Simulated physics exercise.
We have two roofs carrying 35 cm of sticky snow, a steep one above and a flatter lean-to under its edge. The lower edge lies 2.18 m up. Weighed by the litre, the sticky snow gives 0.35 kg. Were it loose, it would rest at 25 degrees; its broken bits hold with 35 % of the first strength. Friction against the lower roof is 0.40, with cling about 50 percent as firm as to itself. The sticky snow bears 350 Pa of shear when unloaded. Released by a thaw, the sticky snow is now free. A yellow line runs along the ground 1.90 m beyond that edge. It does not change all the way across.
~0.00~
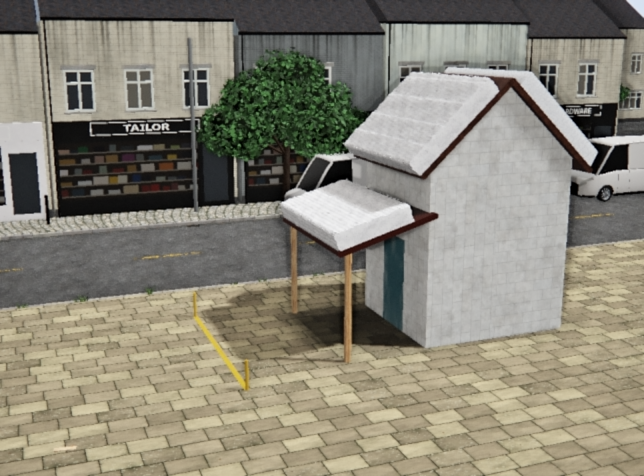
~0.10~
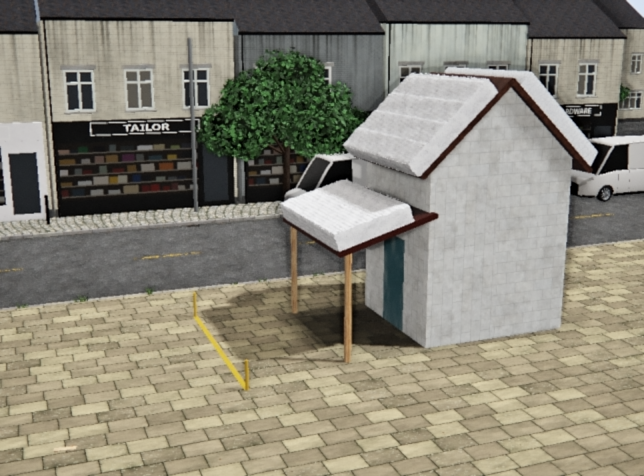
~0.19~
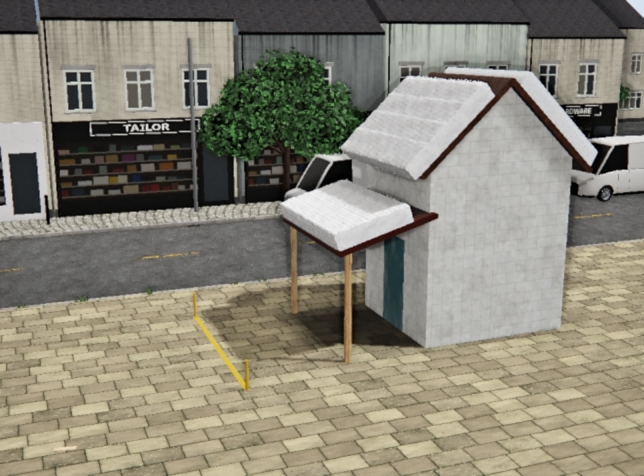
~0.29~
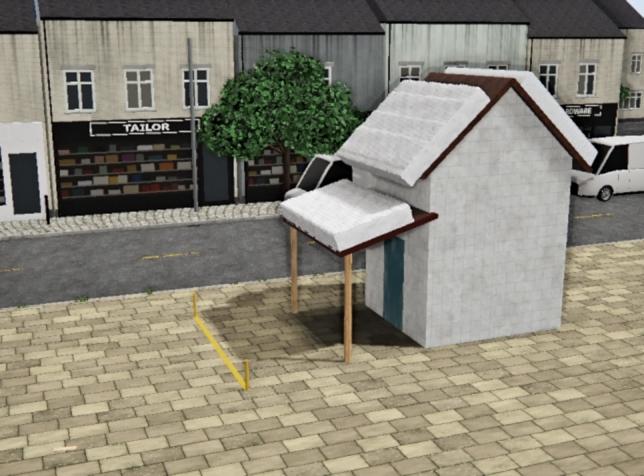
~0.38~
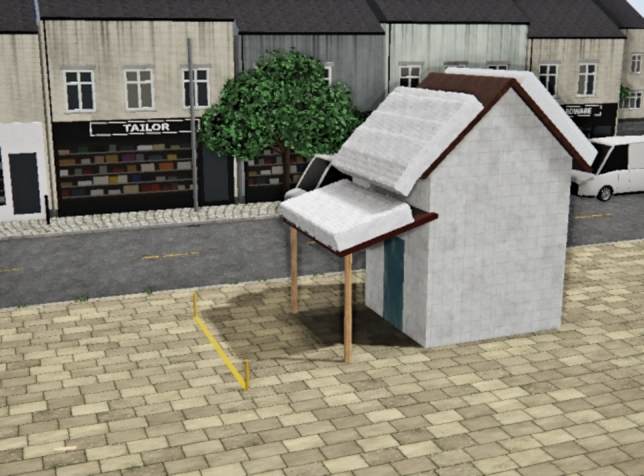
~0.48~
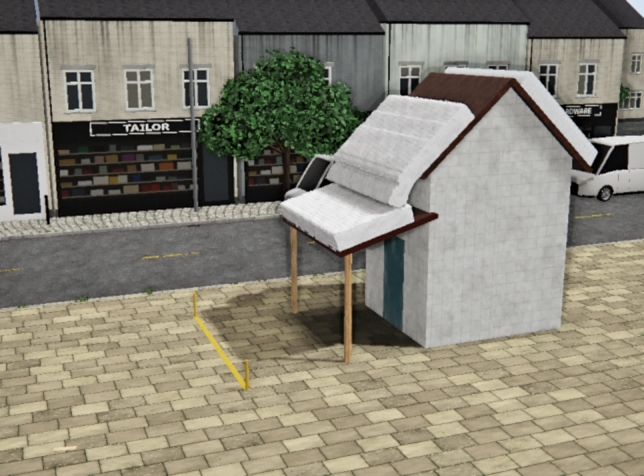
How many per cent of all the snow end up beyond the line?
About 32 %.
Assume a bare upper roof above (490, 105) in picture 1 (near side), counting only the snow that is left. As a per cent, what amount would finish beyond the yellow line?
Result: Approx. 25 %.
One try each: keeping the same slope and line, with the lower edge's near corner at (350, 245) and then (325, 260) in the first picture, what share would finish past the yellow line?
Respectively 30 % and 30 %.
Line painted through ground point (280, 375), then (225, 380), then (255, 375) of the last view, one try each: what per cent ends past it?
Roughly 50 %, then 25 %, then 40 %.
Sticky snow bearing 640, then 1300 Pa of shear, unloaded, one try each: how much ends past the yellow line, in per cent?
In that order: 25 %, 6 %.
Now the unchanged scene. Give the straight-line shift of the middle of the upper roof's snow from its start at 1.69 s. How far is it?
I'd say close to 4.4 m.
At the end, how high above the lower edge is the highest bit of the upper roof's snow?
Roughly 0.7 m.
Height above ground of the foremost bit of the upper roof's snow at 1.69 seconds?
0.0 m, roughly.
After 1.04 s, none is below the lower edge and 0 % is past the line.
After 1.69 s, 62 % is below the lower edge and 10 % is past the line.
After 2.35 s, 69 % is below the lower edge and 32 % is past the line.
After 3.00 s, 71 % is below the lower edge and 32 % is past the line.
After 3.30 s, at the end, 71 % is below the lower edge and 32 % is past the line.
